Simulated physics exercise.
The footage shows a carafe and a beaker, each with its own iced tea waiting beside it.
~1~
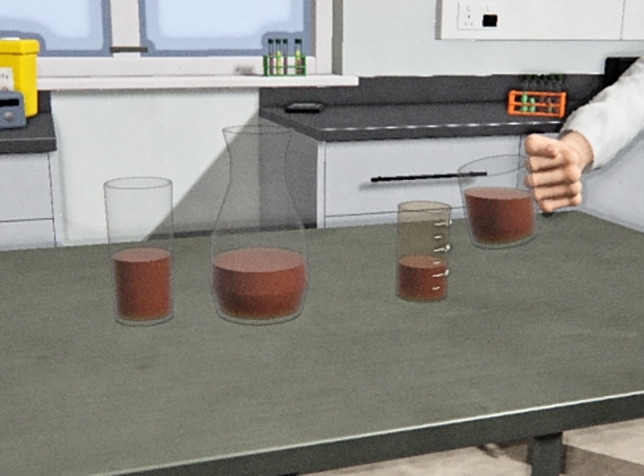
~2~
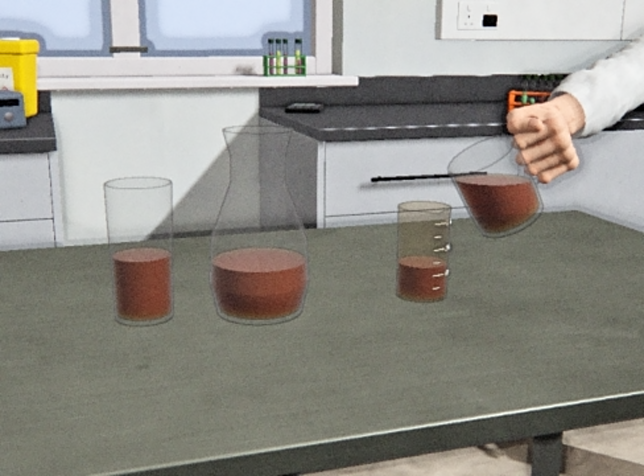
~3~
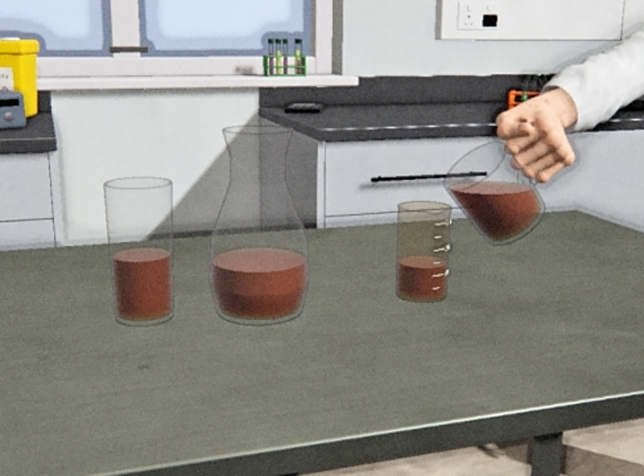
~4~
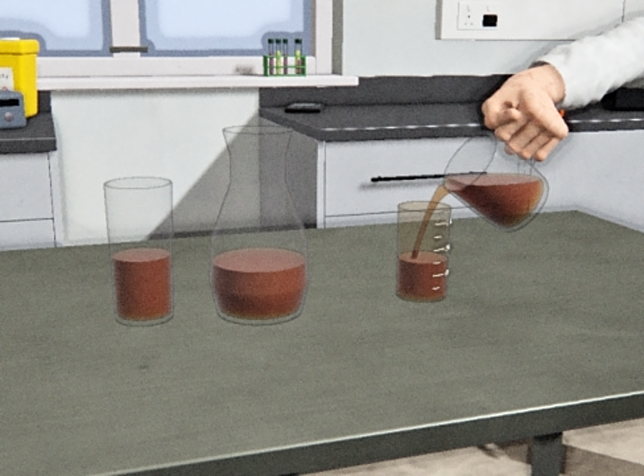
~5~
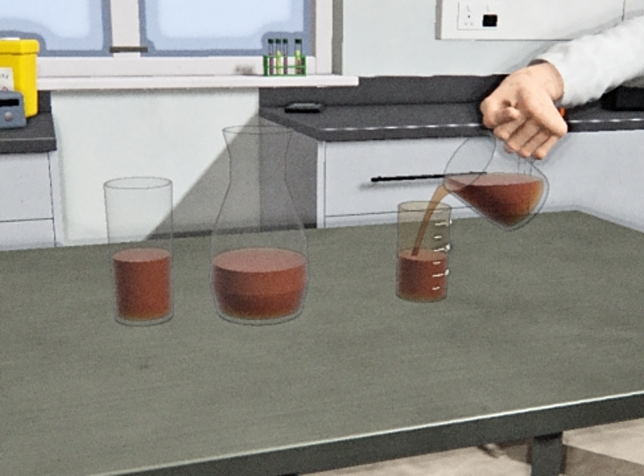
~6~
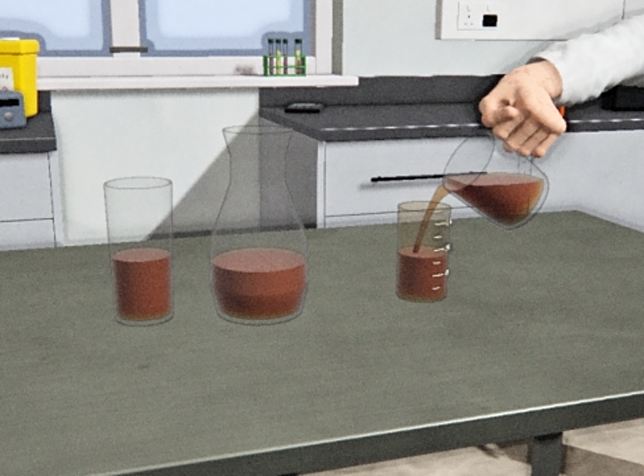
A hand in a white sleeve holds a clear glass vessel of reddish-brown liquid at the right of a dark lab table, seen from a fixed, slightly raised view. A tall glass and a wide-bottomed carafe stand at left, with a marked beaker nearer the hand, all partly filled. The hand lifts and tilts its vessel leftward, and a thin brown stream runs into the beaker, its level rising slightly.
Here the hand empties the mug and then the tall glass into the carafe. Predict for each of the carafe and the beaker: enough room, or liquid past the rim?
The carafe has the capacity; the beaker lacks the capacity.
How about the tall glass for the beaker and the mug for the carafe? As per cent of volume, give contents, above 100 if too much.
In order: 100 in a hundred and 60 in a hundred.
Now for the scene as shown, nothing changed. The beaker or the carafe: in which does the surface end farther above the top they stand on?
The higher line is in the right one.
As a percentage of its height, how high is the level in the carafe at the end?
It ends up near 40 percent full.
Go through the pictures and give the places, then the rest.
In the first picture, a hand has the mug; mug (499, 200) about two thirds full; tall glass (141, 248) about half full; beaker (423, 250) about a third full; carafe (259, 220) about a quarter full.
In the second picture, the mug is tipped; mug (496, 185) tipped 30° with all of its load; beaker about a third full, surface at (422, 262).
In the third picture, the mug is tipped; mug (494, 193) tipped 40° with all of its load; beaker (423, 250) about a third full.
In the fourth picture, the stream is running; mug (494, 181) tipped 55° with nearly all of its load; beaker about half full, surface at (422, 257).
In the fifth picture, the stream is running; mug (494, 181) tipped 55° with nearly all of its load; carafe (259, 220) about a quarter full.
In the sixth picture, the stream is running; mug (494, 180) tipped 55° with nearly all of its load; tall glass about half full, surface at (142, 255); beaker about half full, surface at (423, 252); carafe about a quarter full, surface at (259, 259).
Shortly, the beaker is nearly full.
Then, the beaker is full to the brim, some went over its rim.
At the finish, the carafe is about a third full; the beaker is full to the brim, some went over its rim.
